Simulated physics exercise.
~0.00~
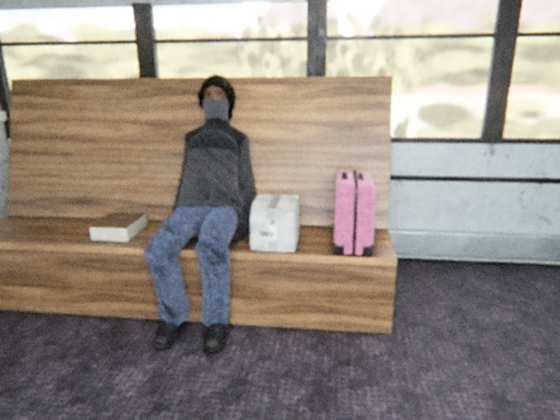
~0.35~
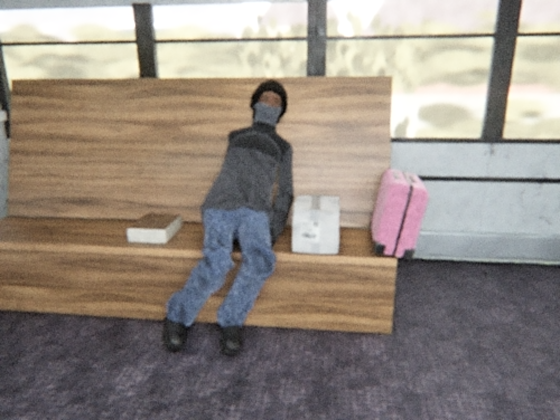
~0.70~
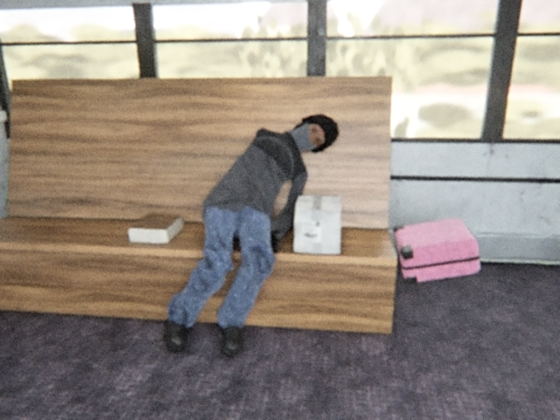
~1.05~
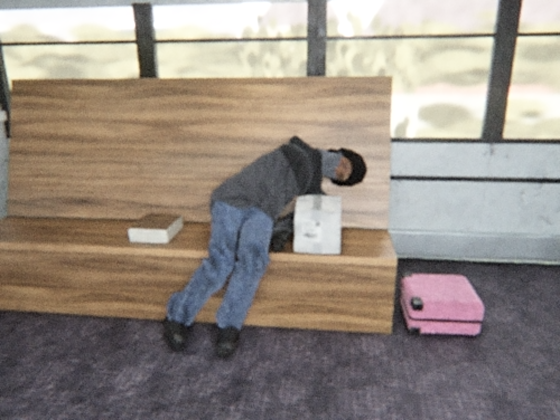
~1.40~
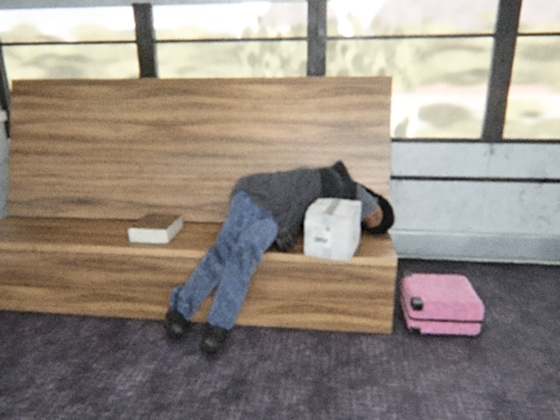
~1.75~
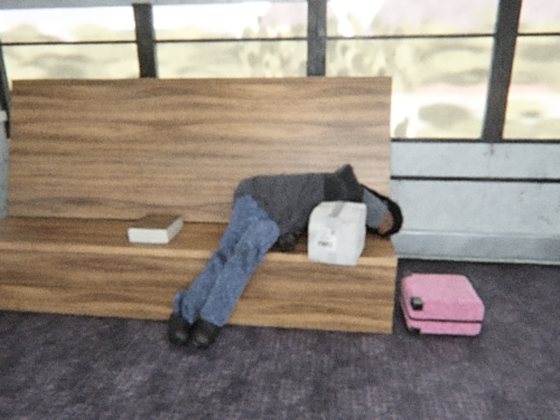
In this clip, a masked person in a dark beanie seated on a wooden bench slides and slumps rightward behind a white box as a pink suitcase tips off the bench's right end, finishing on the floor, while the box and a book-like object shift right but stay on.
